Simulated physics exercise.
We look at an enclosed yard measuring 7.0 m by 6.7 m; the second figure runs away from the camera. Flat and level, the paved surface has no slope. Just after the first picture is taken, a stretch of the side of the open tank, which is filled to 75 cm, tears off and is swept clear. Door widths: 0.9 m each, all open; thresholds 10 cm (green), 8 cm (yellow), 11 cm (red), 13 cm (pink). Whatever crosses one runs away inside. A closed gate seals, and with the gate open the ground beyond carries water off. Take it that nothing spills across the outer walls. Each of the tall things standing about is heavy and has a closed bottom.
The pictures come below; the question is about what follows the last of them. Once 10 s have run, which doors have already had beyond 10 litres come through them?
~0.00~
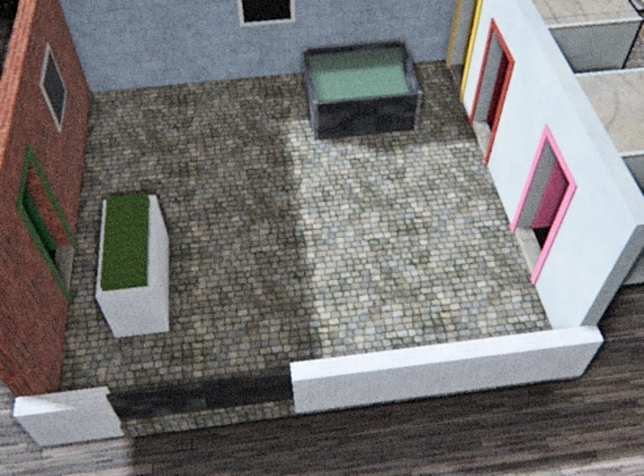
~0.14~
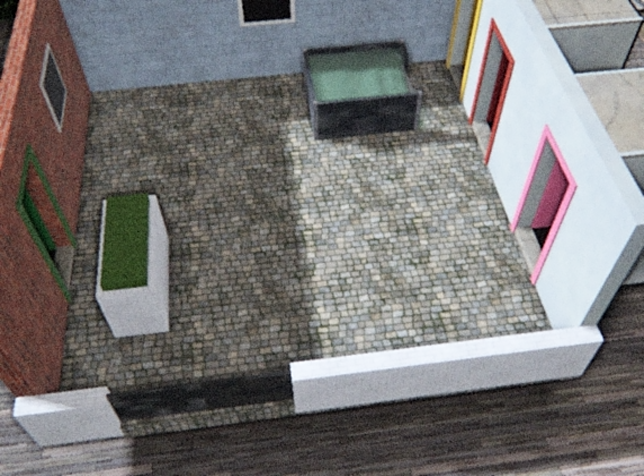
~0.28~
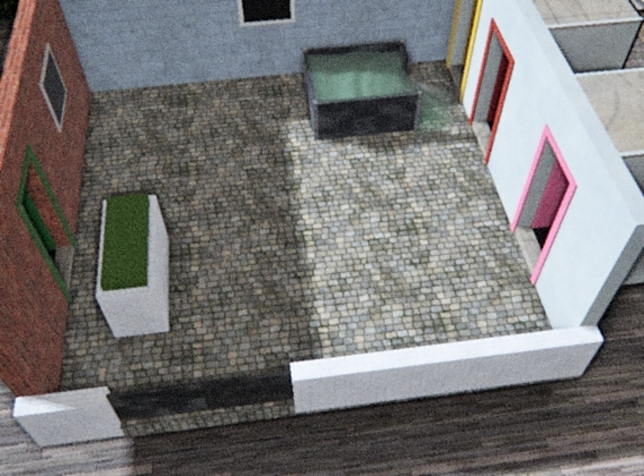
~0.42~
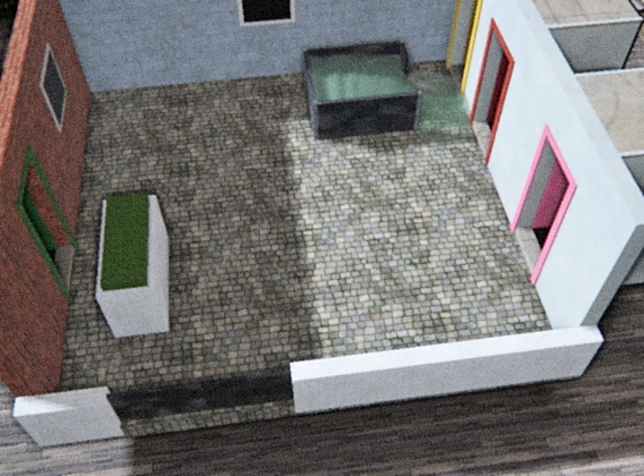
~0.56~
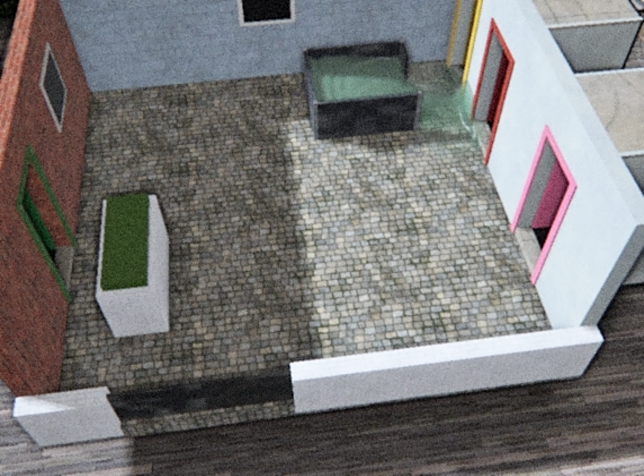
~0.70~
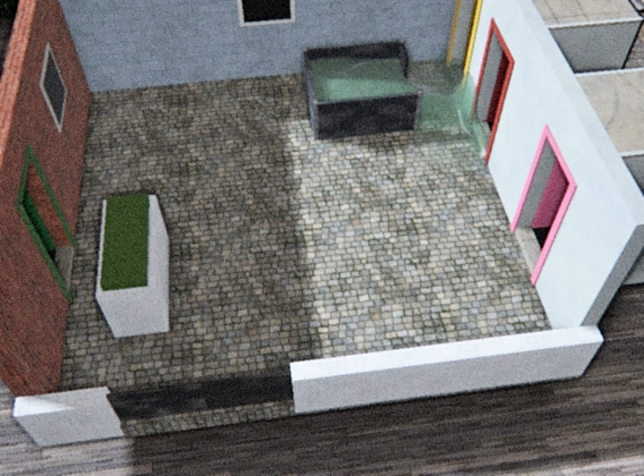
After 10 s: The green door has not yet; the yellow door already has; the red door already has; the pink door has not yet.
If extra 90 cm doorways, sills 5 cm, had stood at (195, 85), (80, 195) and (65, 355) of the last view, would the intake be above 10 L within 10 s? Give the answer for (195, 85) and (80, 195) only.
Check, in order - pass / pass.
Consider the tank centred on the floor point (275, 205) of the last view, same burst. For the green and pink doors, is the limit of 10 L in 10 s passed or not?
Green: Within limit; pink: Too much.
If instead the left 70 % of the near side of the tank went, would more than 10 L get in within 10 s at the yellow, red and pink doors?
In that case, yellow door: Less than that, red door: Less than that, pink door: Less than that.
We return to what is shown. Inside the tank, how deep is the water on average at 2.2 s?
It averages close to 29 centimetres.
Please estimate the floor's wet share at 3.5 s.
Wet share: Near 35 percent.
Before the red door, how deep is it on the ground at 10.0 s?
Depth: Approx. 4.5 cm.
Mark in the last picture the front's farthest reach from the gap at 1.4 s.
Near (513, 243).
After 1.4 s water covers 10 % of the floor and is deepest (48 cm) near (459, 107); green door not reached, yellow door 30 cm at the sill, 136 L in, red door 27 cm at the sill, 45 L in, pink door not reached.
After 2.2 s water covers 20 % of the floor and is deepest (34 cm) near (459, 107); green door not reached, yellow door 23 cm at the sill, 250 L in, red door 21 cm at the sill, 105 L in, pink door 5 cm at the sill, 0 L in.
After 3.5 s water covers 35 % of the floor and is deepest (22 cm) near (459, 107); green door not reached, yellow door 18 cm at the sill, 329 L in, red door 15 cm at the sill, 136 L in, pink door 4 cm at the sill, 0 L in.
After 6.0 s water covers 60 % of the floor and is deepest (13 cm) near (443, 65); green door not reached, yellow door 11 cm at the sill, 381 L in, red door 8 cm at the sill, 146 L in, pink door 3 cm at the sill, 0 L in.
After 10.0 s water covers 80 % of the floor and is deepest (7 cm) near (57, 419); green door 5 cm at the sill, 0 L in, yellow door 6 cm at the sill, 387 L in, red door 4 cm at the sill, 147 L in, pink door 4 cm at the sill, 0 L in.
